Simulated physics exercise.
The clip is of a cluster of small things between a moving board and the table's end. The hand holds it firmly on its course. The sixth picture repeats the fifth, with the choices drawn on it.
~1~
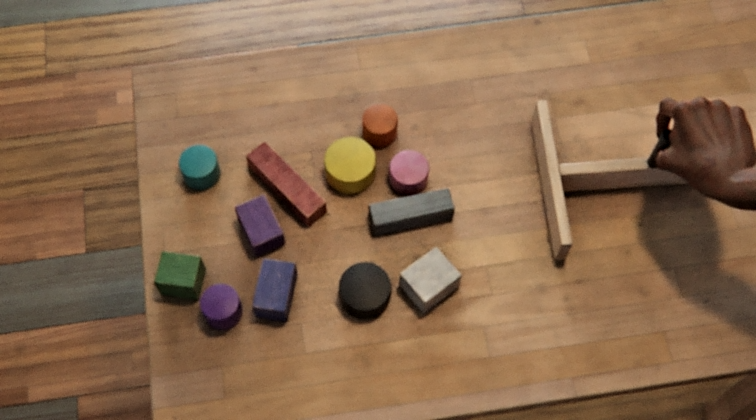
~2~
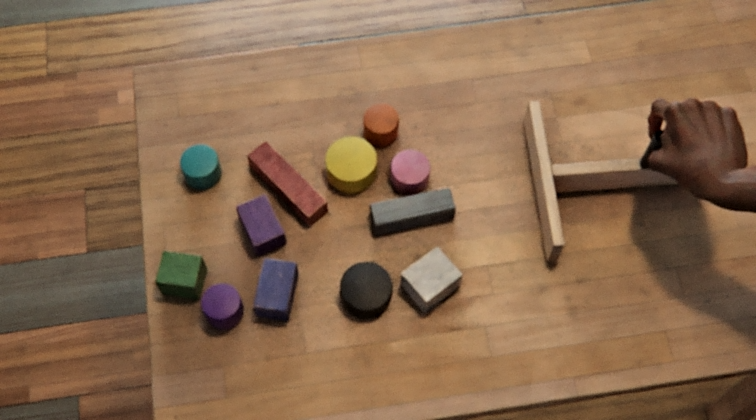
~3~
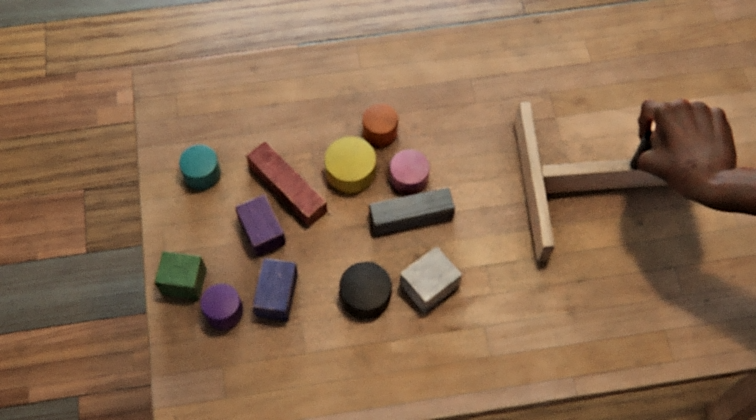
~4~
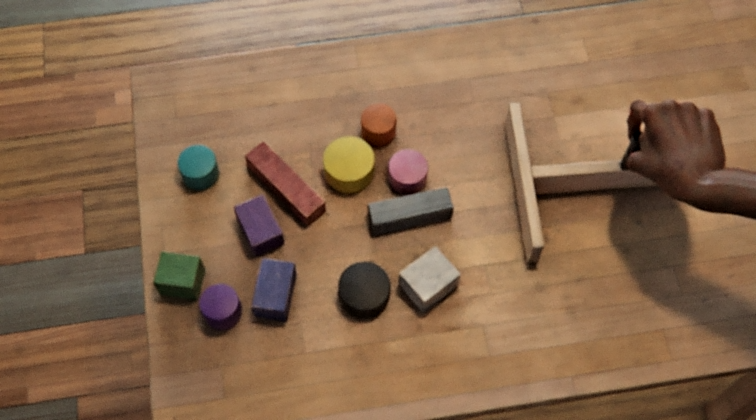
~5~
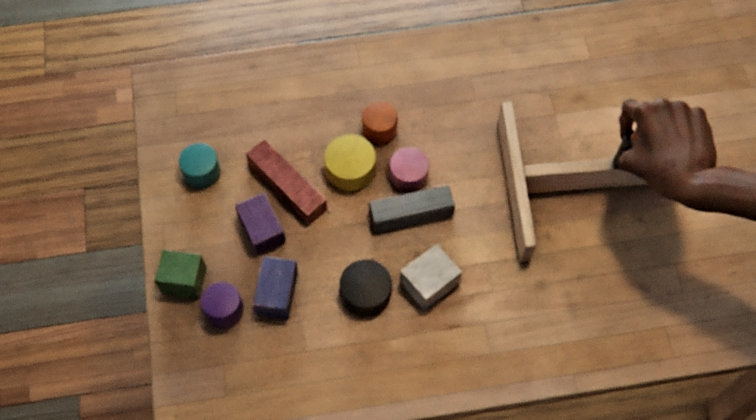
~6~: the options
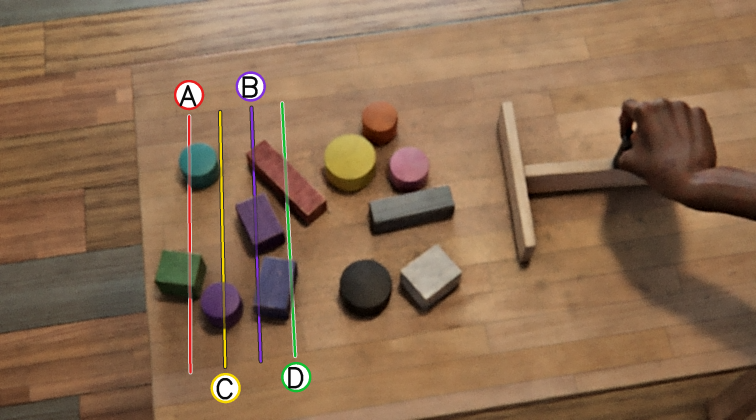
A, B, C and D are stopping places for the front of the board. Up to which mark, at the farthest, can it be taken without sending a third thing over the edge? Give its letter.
As far as mark C.
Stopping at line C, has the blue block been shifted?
Yes.
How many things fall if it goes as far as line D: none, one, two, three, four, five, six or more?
The count is none.
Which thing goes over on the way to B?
The purple block goes over.
On the copy, A at (190, 236); B at (256, 227); C at (222, 231); D at (288, 222).
On C. First, board (413, 187); white block (399, 291); black tin (342, 296).
Then, board (306, 202); purple block (186, 228); turquoise tin (193, 165).
Finally, board (222, 214); purple block over the edge; turquoise tin over the edge; two fallen.
By contrast, A drops five; B is within the limit but short; D is within the limit but short.
